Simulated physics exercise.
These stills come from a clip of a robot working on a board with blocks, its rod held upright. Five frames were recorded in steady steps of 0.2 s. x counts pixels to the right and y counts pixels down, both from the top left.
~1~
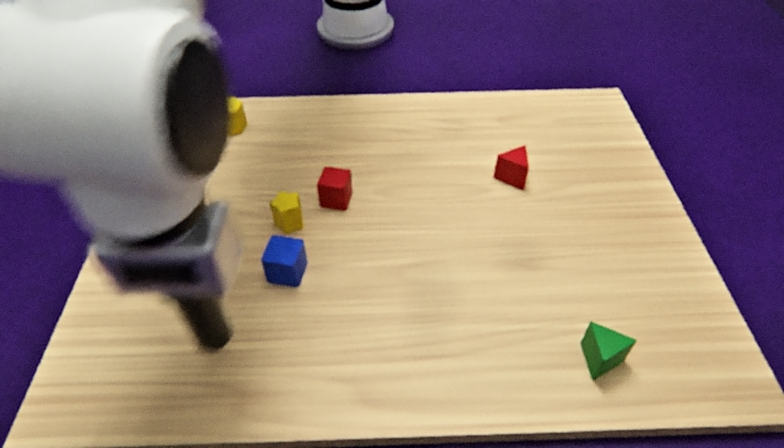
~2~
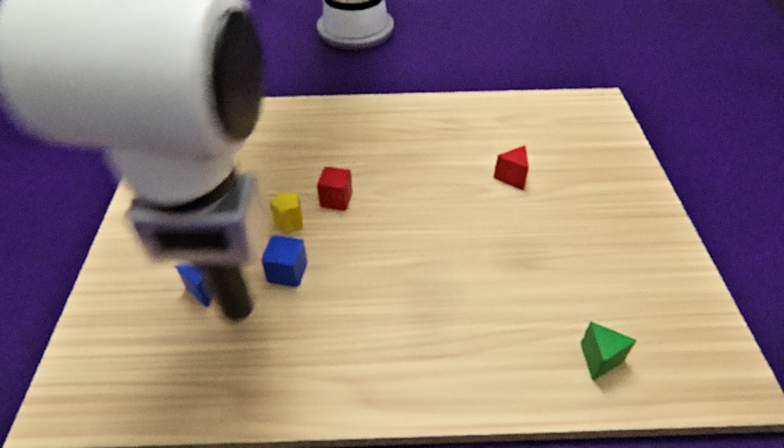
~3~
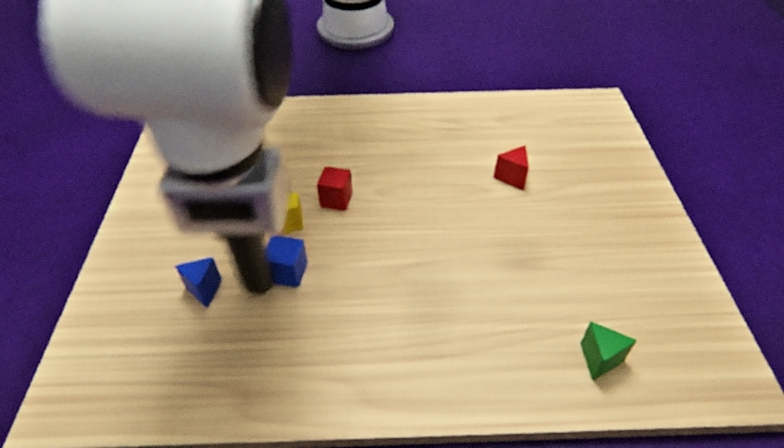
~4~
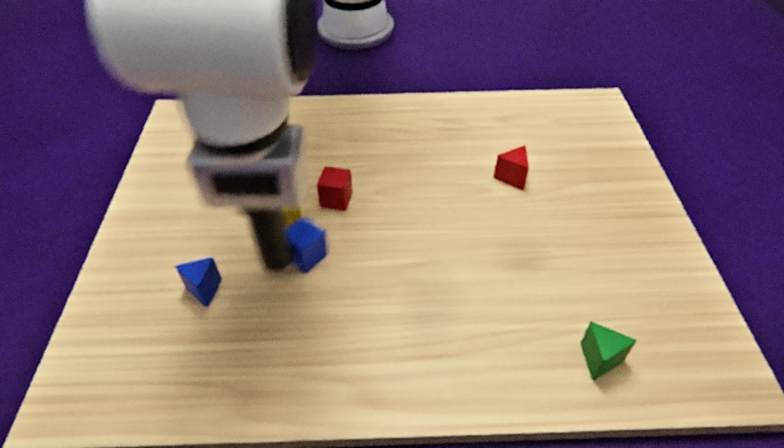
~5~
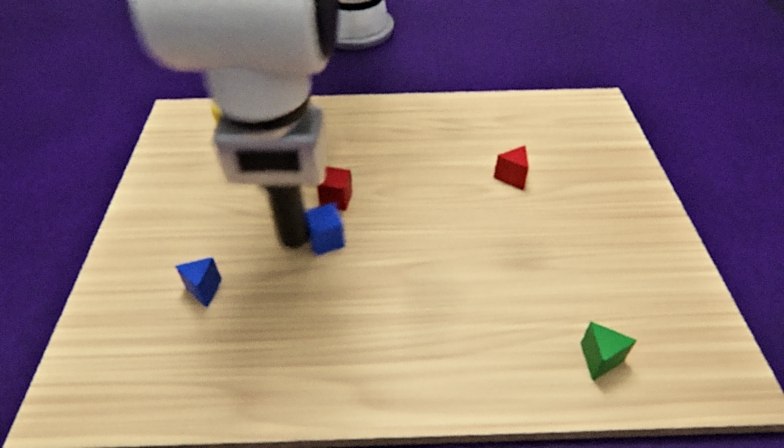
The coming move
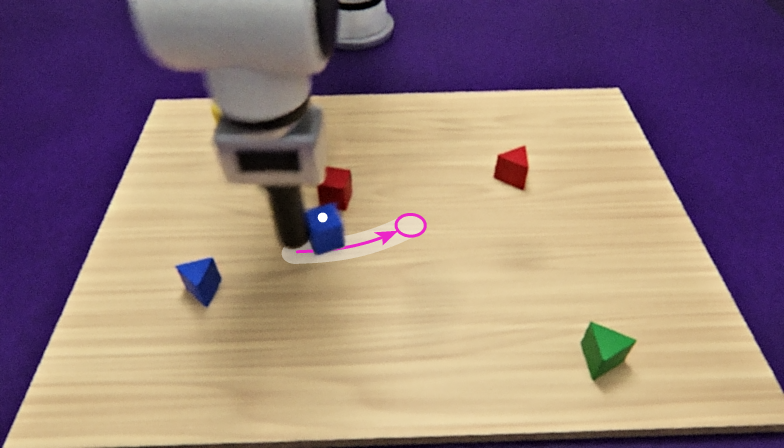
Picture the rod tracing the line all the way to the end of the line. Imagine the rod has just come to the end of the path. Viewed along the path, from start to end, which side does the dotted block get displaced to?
The answer is left.
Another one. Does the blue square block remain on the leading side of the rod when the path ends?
I expect not.
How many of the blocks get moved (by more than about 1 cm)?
The count is one.
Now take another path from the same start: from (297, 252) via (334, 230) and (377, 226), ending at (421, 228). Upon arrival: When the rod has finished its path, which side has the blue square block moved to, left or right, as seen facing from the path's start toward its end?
Shifted left.
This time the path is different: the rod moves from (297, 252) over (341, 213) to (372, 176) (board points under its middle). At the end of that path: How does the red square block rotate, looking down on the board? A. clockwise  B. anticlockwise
(B)
Drawn move, from (297, 252) over (357, 245) to (411, 225); the dot is on the blue square block.
On the path given first. One third of the way, rod (336, 234); blue square block (356, 207), turned 45° anticlockwise.
Two thirds of the way, rod (376, 225); blue square block (378, 194), turned 75° anticlockwise.
At the end, rod (411, 211); yellow star block still; blue square block (382, 189), turned 100° anticlockwise.
